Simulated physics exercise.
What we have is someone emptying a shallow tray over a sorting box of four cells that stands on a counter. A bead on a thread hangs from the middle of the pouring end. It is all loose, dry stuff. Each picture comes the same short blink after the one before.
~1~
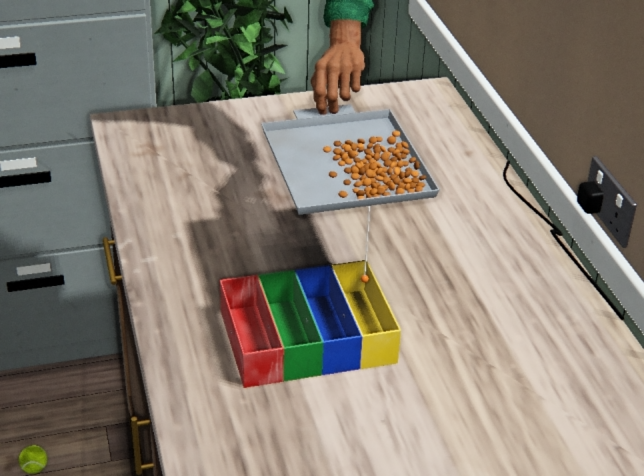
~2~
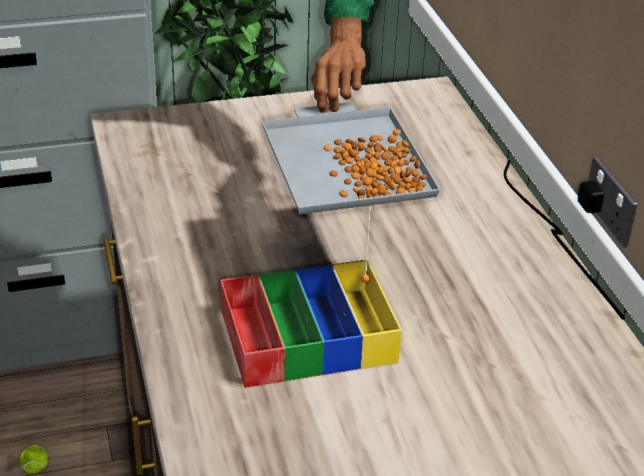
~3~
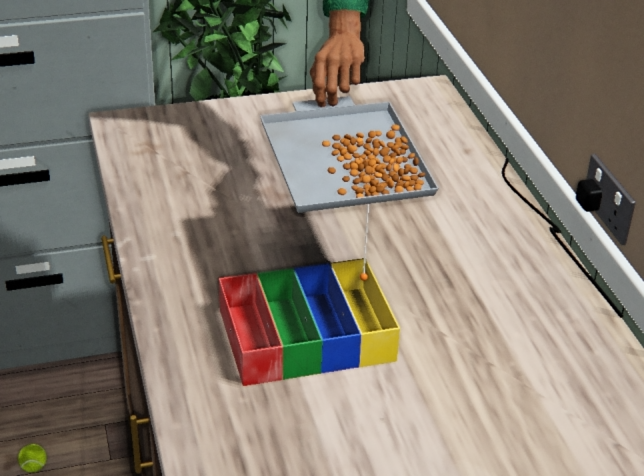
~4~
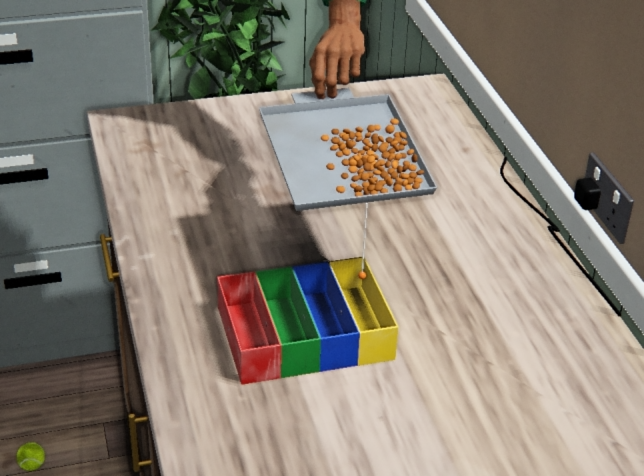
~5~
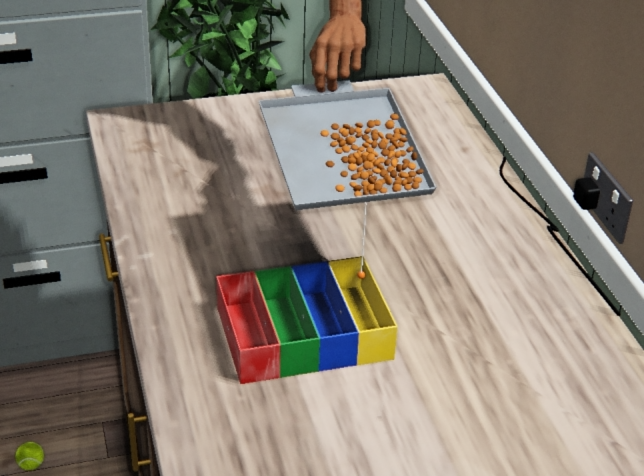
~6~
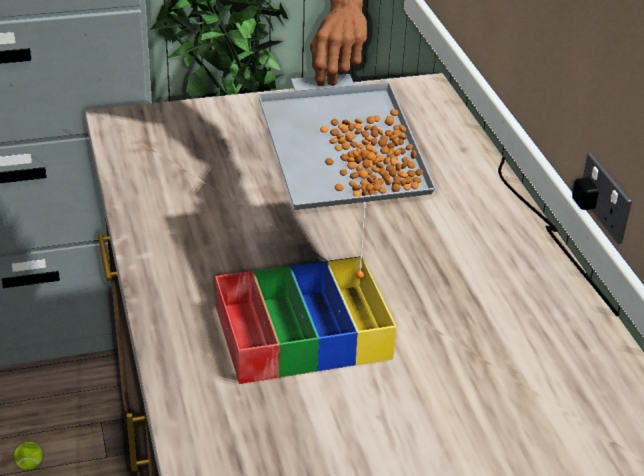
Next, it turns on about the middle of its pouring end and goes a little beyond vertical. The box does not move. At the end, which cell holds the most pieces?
The yellow one ends fullest.
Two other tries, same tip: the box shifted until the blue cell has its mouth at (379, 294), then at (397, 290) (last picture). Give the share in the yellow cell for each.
Roughly 40 per cent, and 20 per cent.
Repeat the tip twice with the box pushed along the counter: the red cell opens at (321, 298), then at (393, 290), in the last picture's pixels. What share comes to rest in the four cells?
Near 100 % and 70 %.
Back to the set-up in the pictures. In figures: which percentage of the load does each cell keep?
In per cent, red cell 0, green cell 0, blue cell 10 and yellow cell 30.
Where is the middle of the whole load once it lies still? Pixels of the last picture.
At about (398, 338).
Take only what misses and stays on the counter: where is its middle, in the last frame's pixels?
Roughly at (421, 338).
Shortly afterwards, tray tipped steeply; all but a few on the tray; only a few falling or outside the box.
Next, tray tipped right over; near a quarter on the tray; near a quarter in the yellow cell; only a few in the blue cell; near two thirds falling or outside the box.
Some moments later, tray tipped past a quarter turn; near a third in the yellow cell; a little in the blue cell; near two thirds falling or outside the box.
In the end, tray tipped past a quarter turn; near a third in the yellow cell; a little in the blue cell; none at all in the red cell; none at all in the green cell; near two thirds outside the box.
